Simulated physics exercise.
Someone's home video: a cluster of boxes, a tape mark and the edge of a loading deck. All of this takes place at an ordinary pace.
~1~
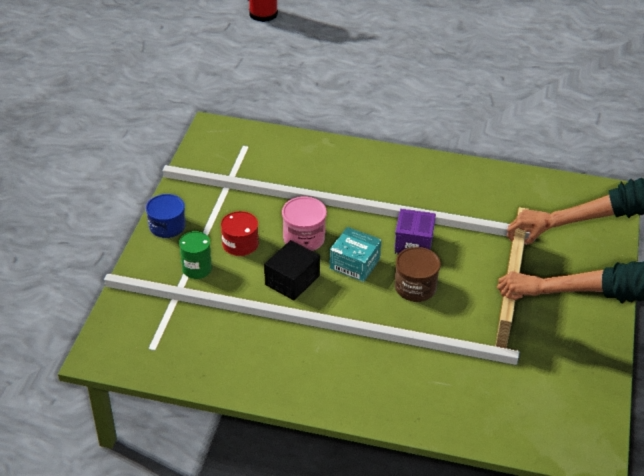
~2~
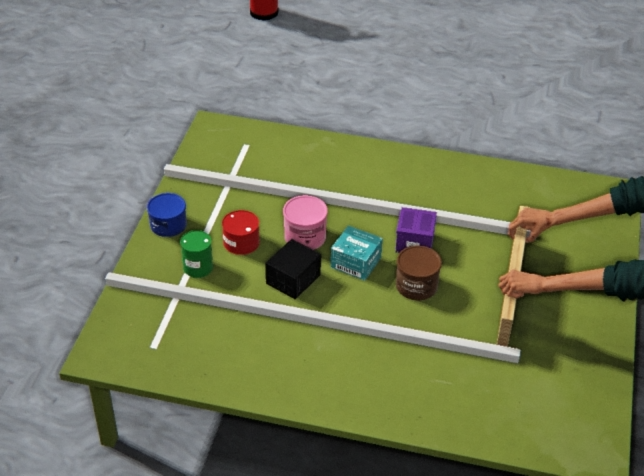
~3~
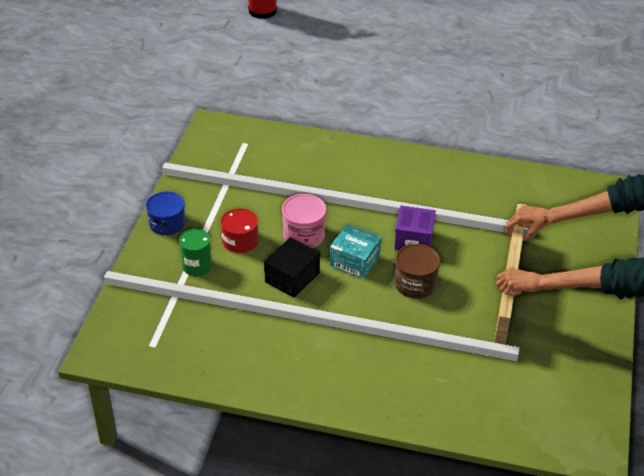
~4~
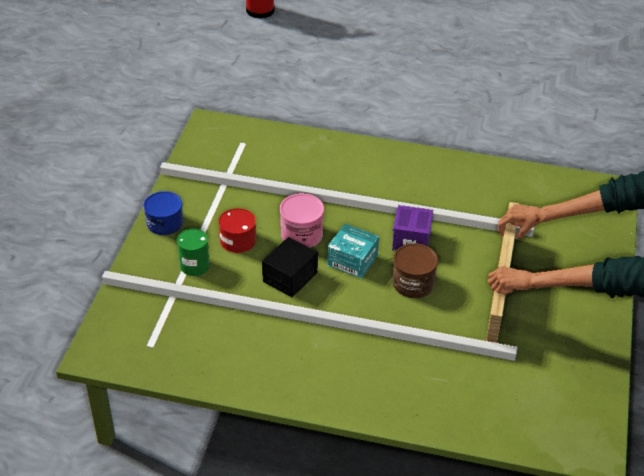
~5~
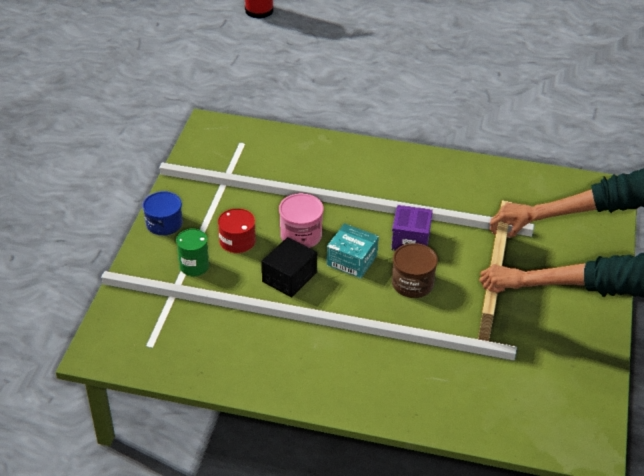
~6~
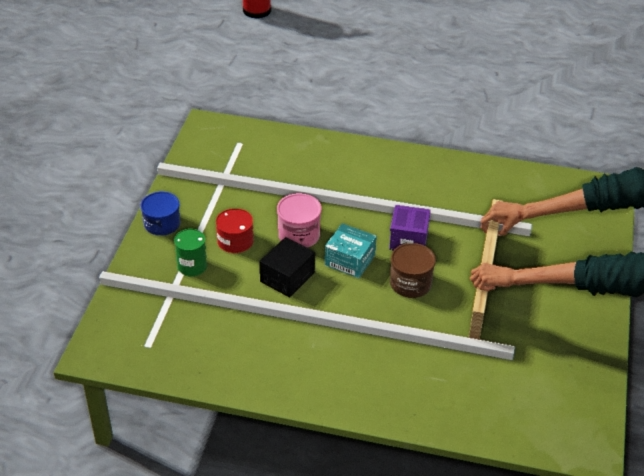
Two hands slide a wooden plank slightly left toward colorful containers resting on a green table.
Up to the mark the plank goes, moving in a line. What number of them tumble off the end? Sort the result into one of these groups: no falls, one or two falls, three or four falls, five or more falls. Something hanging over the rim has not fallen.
One or two falls.
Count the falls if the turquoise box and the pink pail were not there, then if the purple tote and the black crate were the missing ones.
That gives 1 in the first case, then 1 in the second.
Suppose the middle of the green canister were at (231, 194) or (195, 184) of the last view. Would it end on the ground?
In that order: Ends up off, then ends up off.
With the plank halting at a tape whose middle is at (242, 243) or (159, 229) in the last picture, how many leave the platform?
In the first try the count is 0, and in the second it is 5.
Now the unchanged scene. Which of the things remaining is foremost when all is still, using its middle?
Red canister.
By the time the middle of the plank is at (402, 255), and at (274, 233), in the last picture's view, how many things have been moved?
In order, the tallies are 3 and 6.
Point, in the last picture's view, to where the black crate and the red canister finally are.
You'll find the black crate at roughly (157, 264) and the red canister at roughly (126, 228).
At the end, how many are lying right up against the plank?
In total, 3.
Soon after, none off yet; blue pail at rest near (161, 214); green canister at rest near (191, 253); red canister at rest near (235, 231).
Then, none off yet; blue pail moved a little near (155, 212); green canister moved a little near (180, 251); red canister moved well along near (175, 232).
At rest, the number that fall off is one or two; fallen, blue pail.
